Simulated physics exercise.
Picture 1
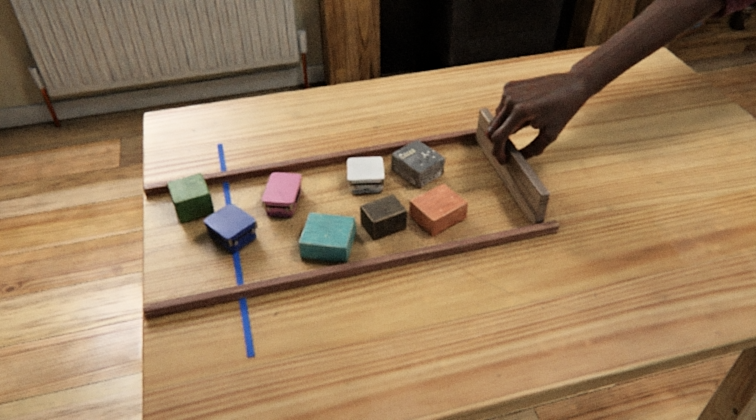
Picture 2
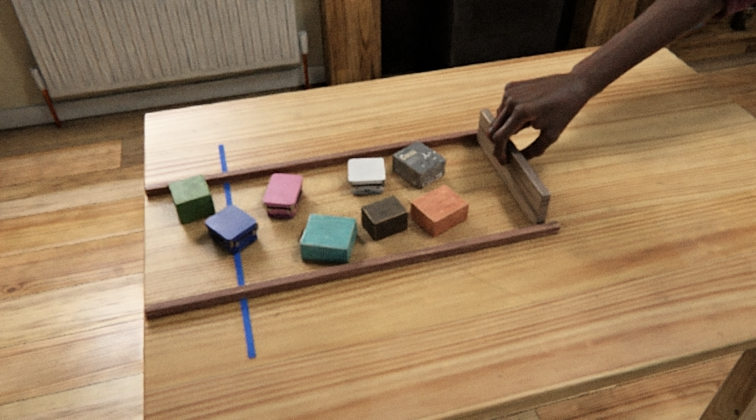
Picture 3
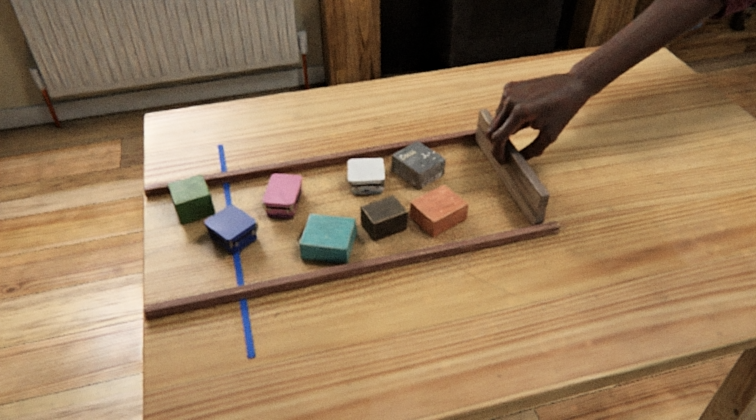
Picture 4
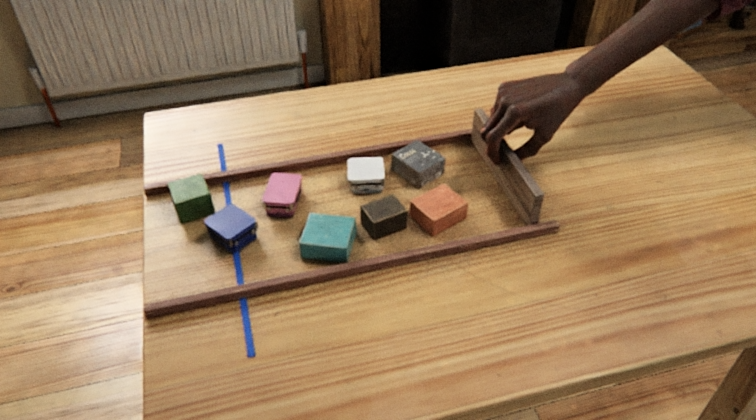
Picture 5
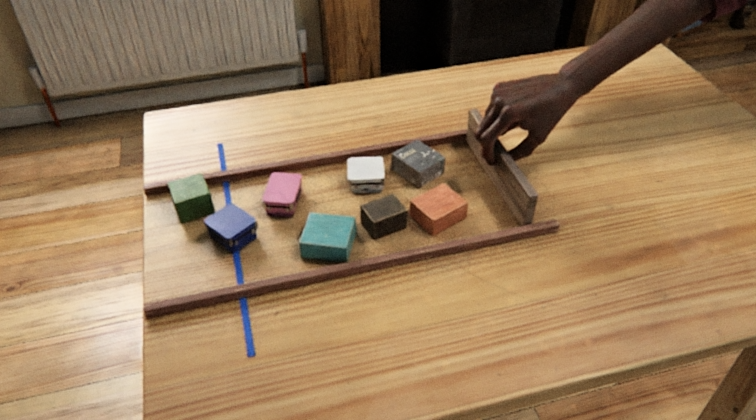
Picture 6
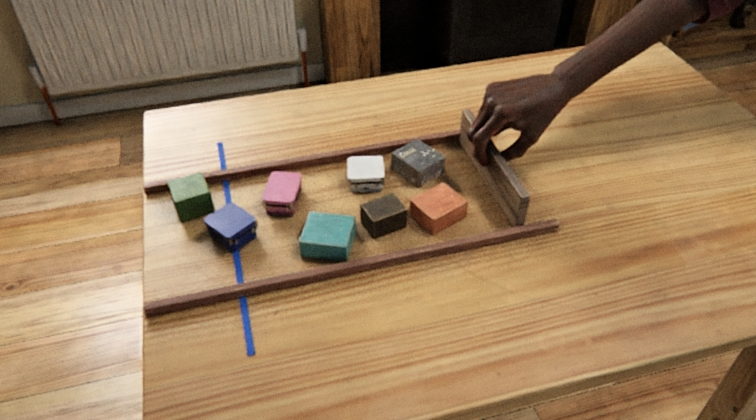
On a wooden table, a hand slides a board slightly left toward some scattered blocks.
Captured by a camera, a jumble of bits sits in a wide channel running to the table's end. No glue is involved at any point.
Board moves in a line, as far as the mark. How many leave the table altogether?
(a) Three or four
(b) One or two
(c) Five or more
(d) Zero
The answer is a.
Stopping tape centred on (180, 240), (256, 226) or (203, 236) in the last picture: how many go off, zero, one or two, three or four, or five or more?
Five or more; just one or two; 5 or more.
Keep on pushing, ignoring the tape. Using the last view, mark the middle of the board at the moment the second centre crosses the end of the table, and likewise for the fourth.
At (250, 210) for the second, at (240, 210) for the fourth.
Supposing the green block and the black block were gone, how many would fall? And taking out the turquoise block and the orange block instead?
In order, the numbers are 1 and 2.
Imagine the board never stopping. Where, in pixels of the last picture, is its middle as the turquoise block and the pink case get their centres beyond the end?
Roughly (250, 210); for the second one, roughly (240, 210).
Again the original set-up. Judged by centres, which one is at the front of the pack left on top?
Result - foremost is the black block.
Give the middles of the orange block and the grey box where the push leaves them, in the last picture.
Orange block at about (211, 246), grey box at about (208, 195).
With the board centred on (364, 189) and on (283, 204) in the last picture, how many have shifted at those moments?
Answer - first 6, then 8.
A little later, none off yet; green block at rest near (191, 197); blue case at rest near (232, 228); pink case at rest near (283, 194).
Next, none off yet; green block at rest near (191, 197); blue case at rest near (230, 229); pink case shifted about its own width near (254, 201).
Later still, none off yet; green block shifted about its own width near (150, 201); blue case shifted about its own width near (169, 238); pink case shifted well along near (185, 207).
When it is over, the number that fall off is three or four; down, turquoise block, pink case, blue case and green block.
